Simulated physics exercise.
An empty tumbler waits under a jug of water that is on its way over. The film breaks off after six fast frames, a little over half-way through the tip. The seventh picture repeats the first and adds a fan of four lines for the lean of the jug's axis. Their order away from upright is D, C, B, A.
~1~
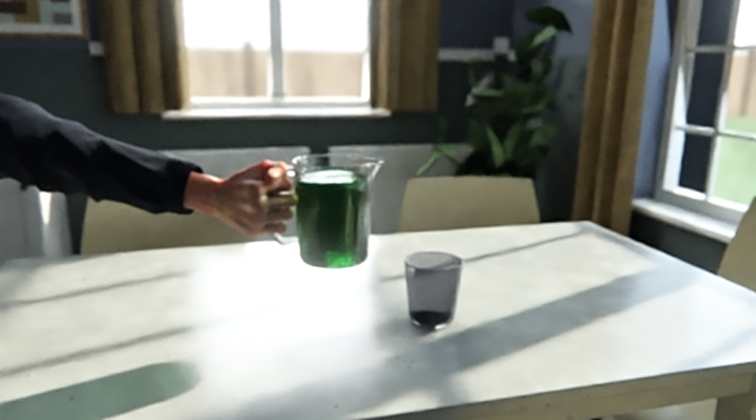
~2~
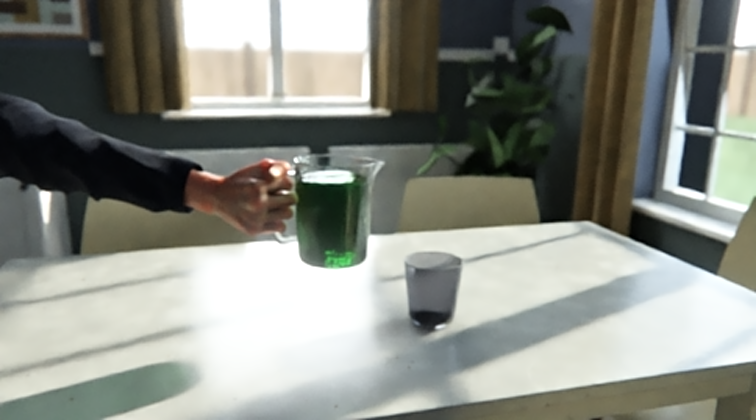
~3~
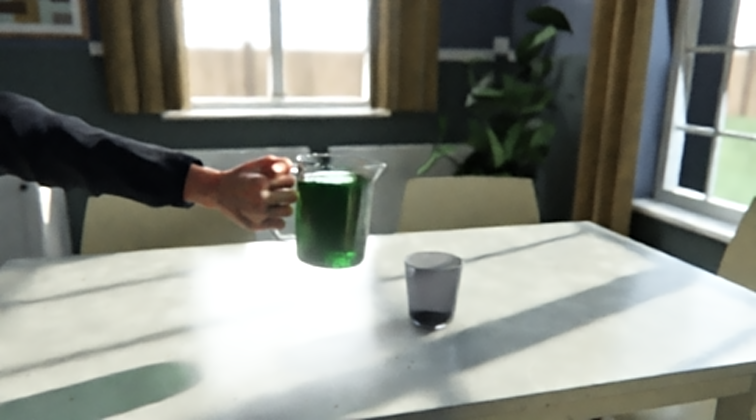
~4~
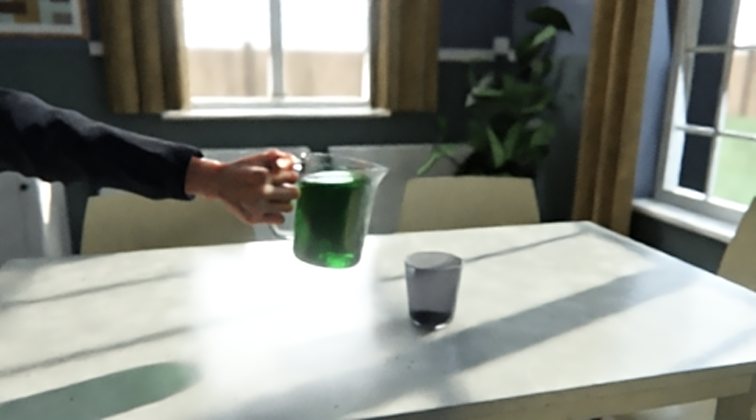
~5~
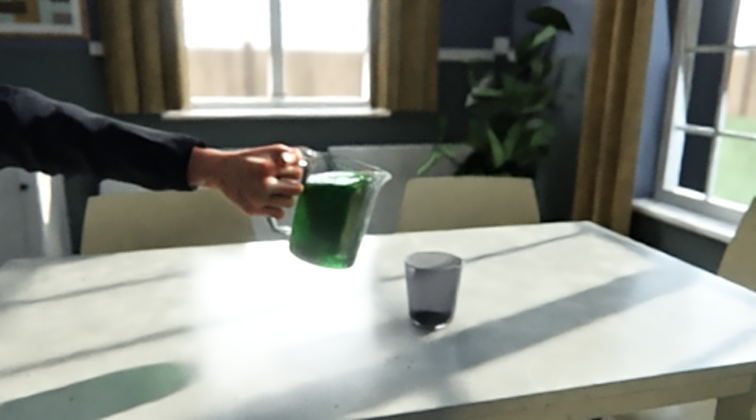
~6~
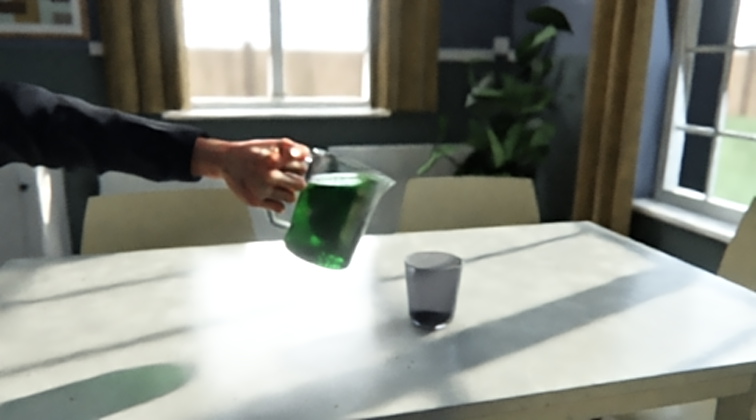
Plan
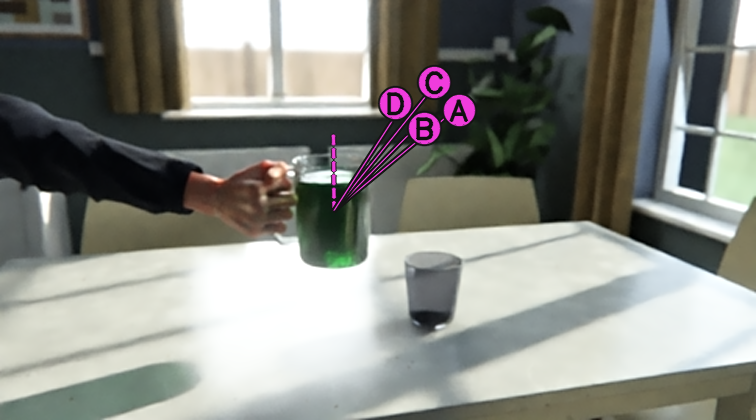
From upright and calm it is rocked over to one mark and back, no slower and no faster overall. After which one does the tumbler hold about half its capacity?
Choose A.
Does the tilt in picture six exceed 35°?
No, it does not.
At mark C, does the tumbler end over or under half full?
Under.
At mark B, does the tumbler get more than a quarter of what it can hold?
Yes.
On the marked copy, A at (444, 119); B at (407, 135); C at (425, 97); D at (391, 121).
With A, the tumbler ends with about 49 % of what it can hold.
With B, the tumbler ends with about 35 % of what it can hold.
With C, the tumbler ends with about 23 % of what it can hold.
With D, the tumbler ends with about 13 % of what it can hold.
